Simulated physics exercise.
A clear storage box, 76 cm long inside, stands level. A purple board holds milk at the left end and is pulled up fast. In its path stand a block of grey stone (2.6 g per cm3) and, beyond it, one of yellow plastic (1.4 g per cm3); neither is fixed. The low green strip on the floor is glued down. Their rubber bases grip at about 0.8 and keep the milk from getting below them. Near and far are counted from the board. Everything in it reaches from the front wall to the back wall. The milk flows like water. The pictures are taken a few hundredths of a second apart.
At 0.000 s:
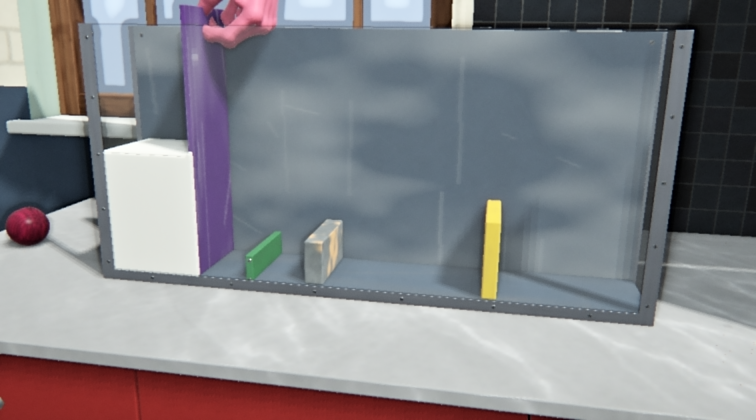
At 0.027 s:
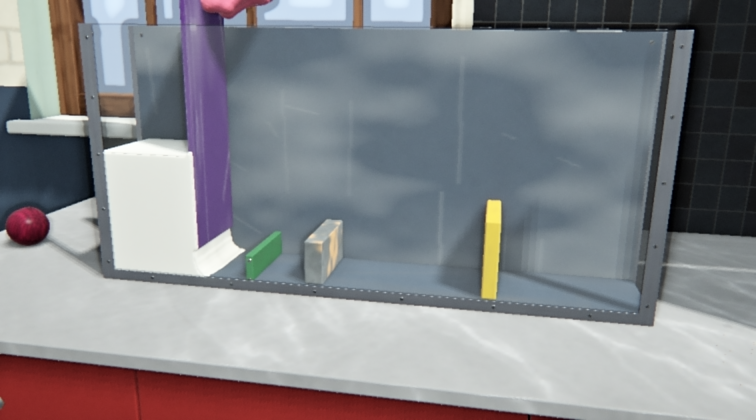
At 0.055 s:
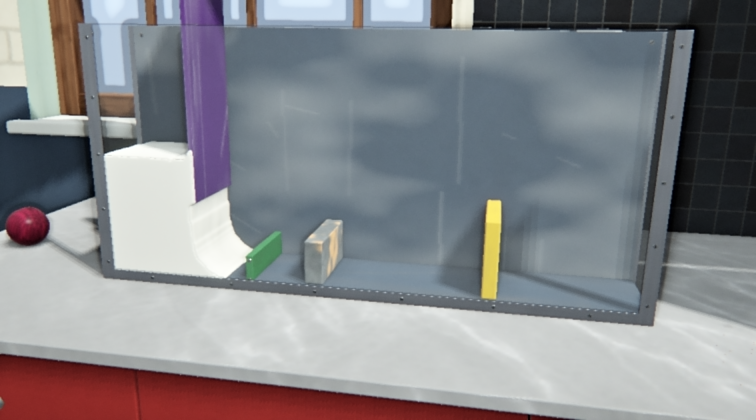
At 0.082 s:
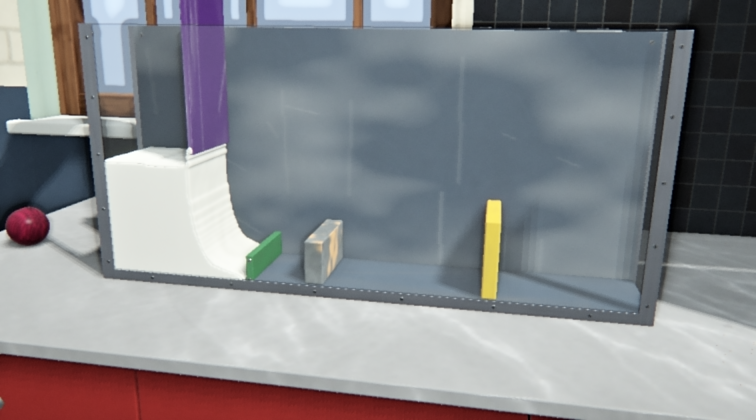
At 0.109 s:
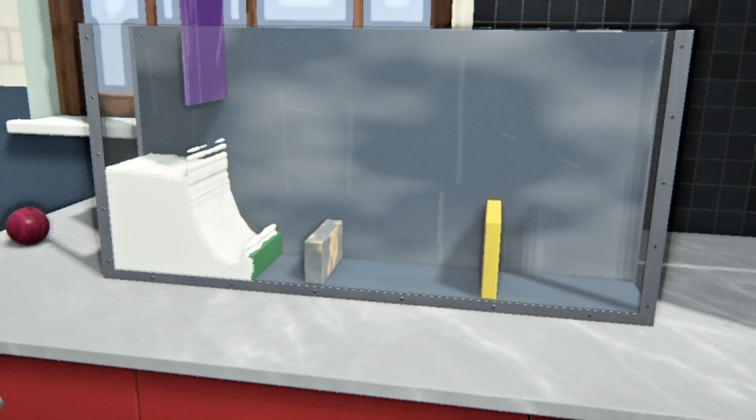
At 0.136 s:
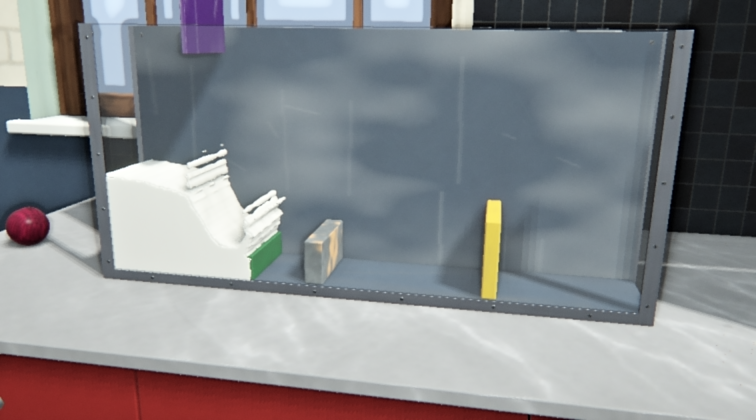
To begin with, white milk stands behind a purple board at the left end of a clear box, with green, grey and yellow blocks to the right. A pink hand pulls the board upward, and milk pours out beneath it, slides rightward, and splashes up over the low green block.
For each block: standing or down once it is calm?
The first block falls, the second goes over.
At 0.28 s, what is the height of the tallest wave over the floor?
About 22.5 cm.
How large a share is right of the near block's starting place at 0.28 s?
Near 14 in a hundred.
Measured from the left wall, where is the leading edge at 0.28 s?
About 42 cm.
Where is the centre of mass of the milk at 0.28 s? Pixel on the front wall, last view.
Around (212, 240).
By 0.28 s the front has run 43 cm from the left wall, the near block is upright and the far block is upright.
By 0.45 s the near block leans 49° and the far block leans 9°.
By 0.74 s the near block lies flat and the far block lies flat.
At rest the near block lies flat and the far block lies flat; 20 per cent of the milk is past where the far block first stood.
